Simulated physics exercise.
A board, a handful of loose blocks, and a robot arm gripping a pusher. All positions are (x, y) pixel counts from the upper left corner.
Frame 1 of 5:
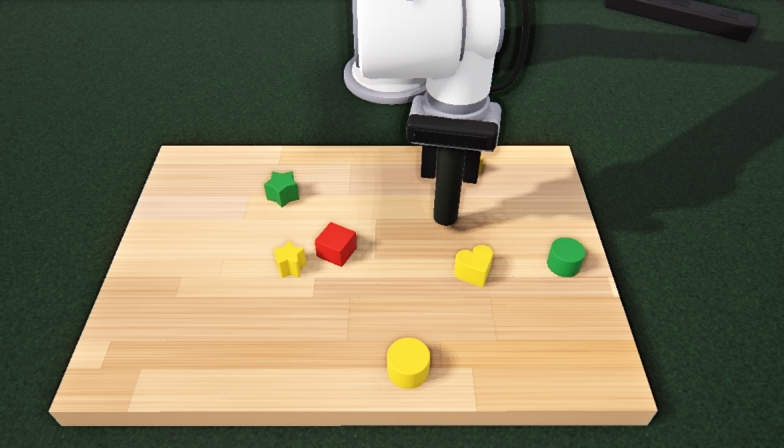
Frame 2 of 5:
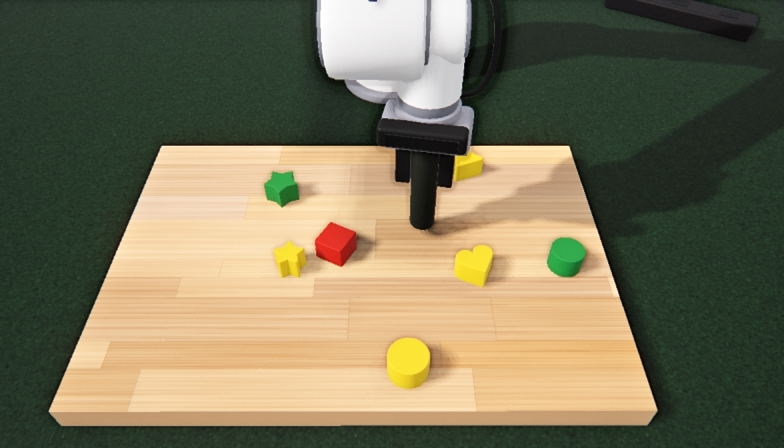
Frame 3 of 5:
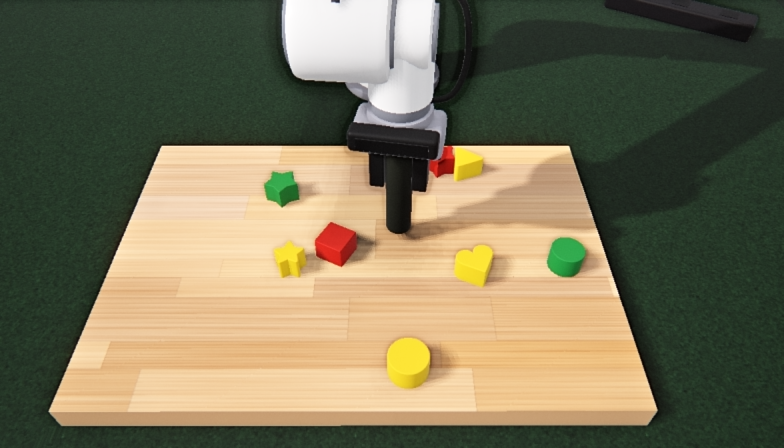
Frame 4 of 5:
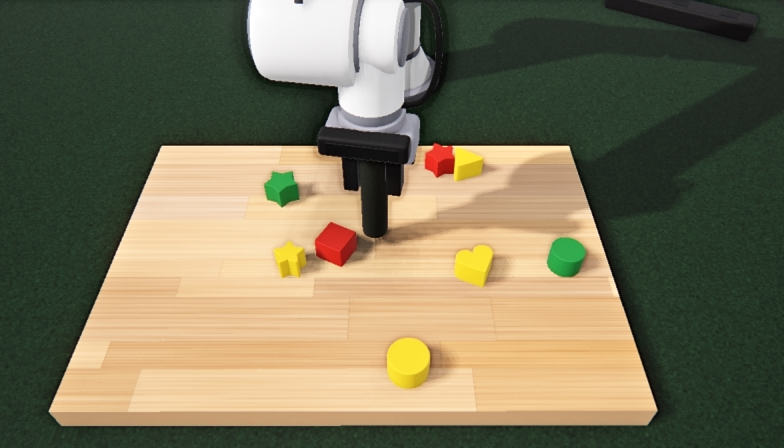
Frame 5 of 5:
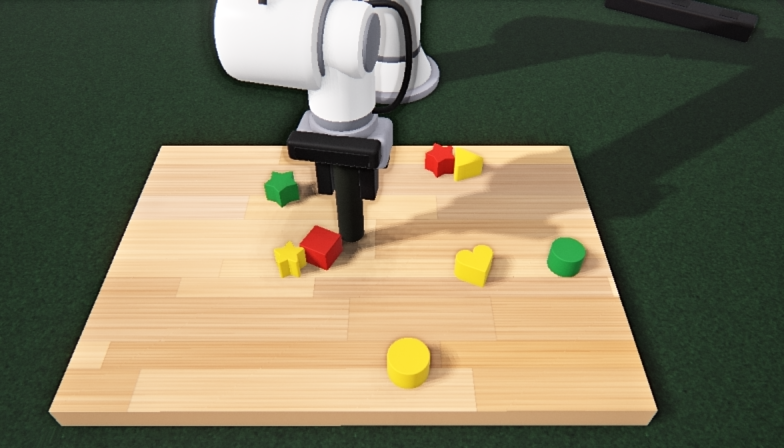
The video shows a robot arm moving a black pusher leftward across a wooden board scattered with red, yellow and green blocks, then nudging the red square block slightly left, right beside the small yellow star.
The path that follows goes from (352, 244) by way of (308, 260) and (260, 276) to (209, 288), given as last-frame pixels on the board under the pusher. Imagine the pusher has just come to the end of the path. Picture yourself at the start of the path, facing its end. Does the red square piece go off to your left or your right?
It is displaced to the right.
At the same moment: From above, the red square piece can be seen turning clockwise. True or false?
Verdict: True.
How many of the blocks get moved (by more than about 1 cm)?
The count will be 2.
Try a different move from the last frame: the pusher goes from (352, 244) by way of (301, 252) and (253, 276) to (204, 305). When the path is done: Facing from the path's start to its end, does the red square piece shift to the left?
Yes, that is what happens.
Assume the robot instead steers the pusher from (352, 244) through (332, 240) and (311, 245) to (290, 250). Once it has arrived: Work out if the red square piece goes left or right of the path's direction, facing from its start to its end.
The red square piece goes left.
On the path given first. One third of the way, pusher at (306, 251); yellow star at (244, 266); red square piece at (272, 252), turned 15° clockwise.
Two thirds of the way, pusher at (257, 266); yellow star at (193, 272), turned 30° clockwise; red square piece at (223, 262), turned 35° clockwise.
At the end, pusher at (206, 279); yellow star at (145, 267), turned 65° clockwise; red square piece at (175, 268), turned 70° clockwise.
